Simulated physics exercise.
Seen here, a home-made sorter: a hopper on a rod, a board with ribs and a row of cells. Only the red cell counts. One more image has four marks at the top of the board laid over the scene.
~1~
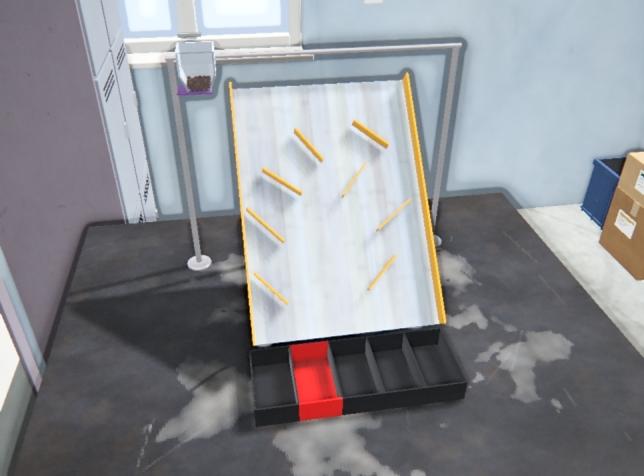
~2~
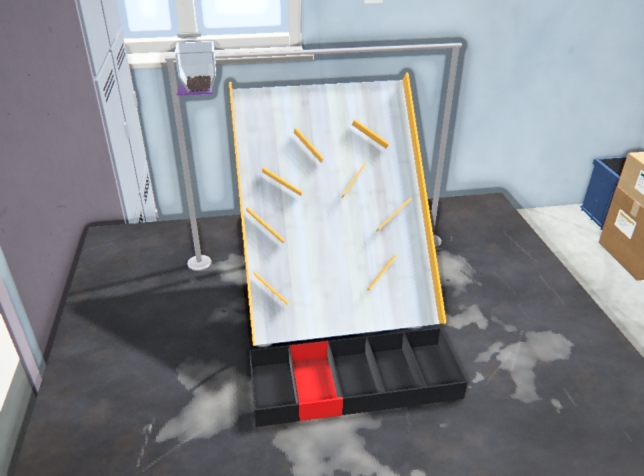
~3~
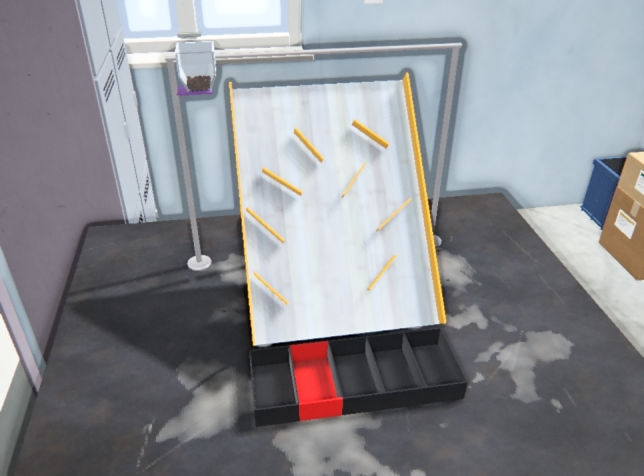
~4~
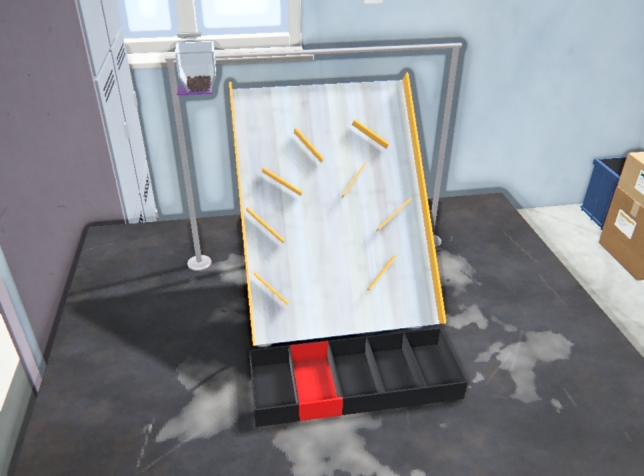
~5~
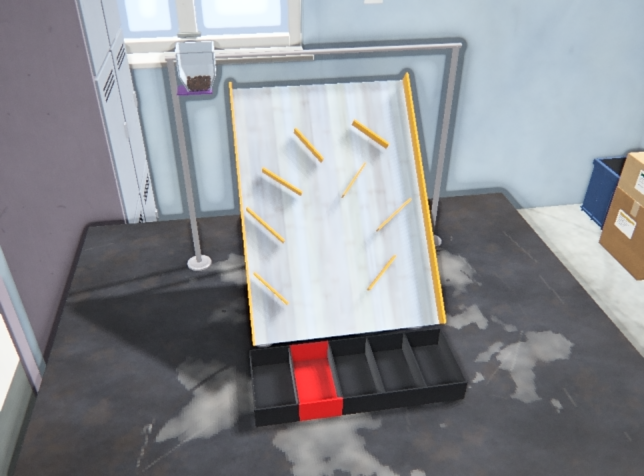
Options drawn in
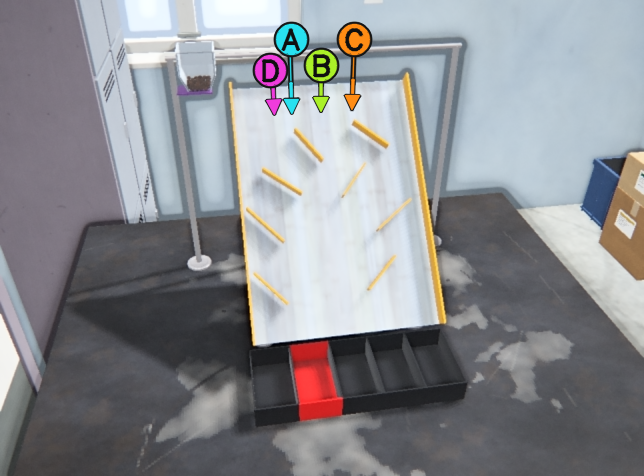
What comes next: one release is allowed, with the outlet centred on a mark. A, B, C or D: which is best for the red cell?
Use mark B.
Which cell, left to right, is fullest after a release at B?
The second from the left.
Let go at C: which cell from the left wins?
The fifth from the left.
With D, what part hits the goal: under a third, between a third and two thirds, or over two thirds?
Under a third.
On the marked copy, mark A meets the board at (291, 108); mark B meets the board at (320, 106); mark C meets the board at (352, 104); mark D meets the board at (274, 109).
For mark A, close to a quarter in the red cell, close to two thirds in other cells, a small share outside the box.
For mark B, close to two thirds in the red cell, close to a quarter in other cells, a small share outside the box.
For mark C, close to a quarter in the red cell, close to two thirds in other cells, a small share outside the box.
For mark D, a small share in the red cell, the bulk in other cells, a small share outside the box.
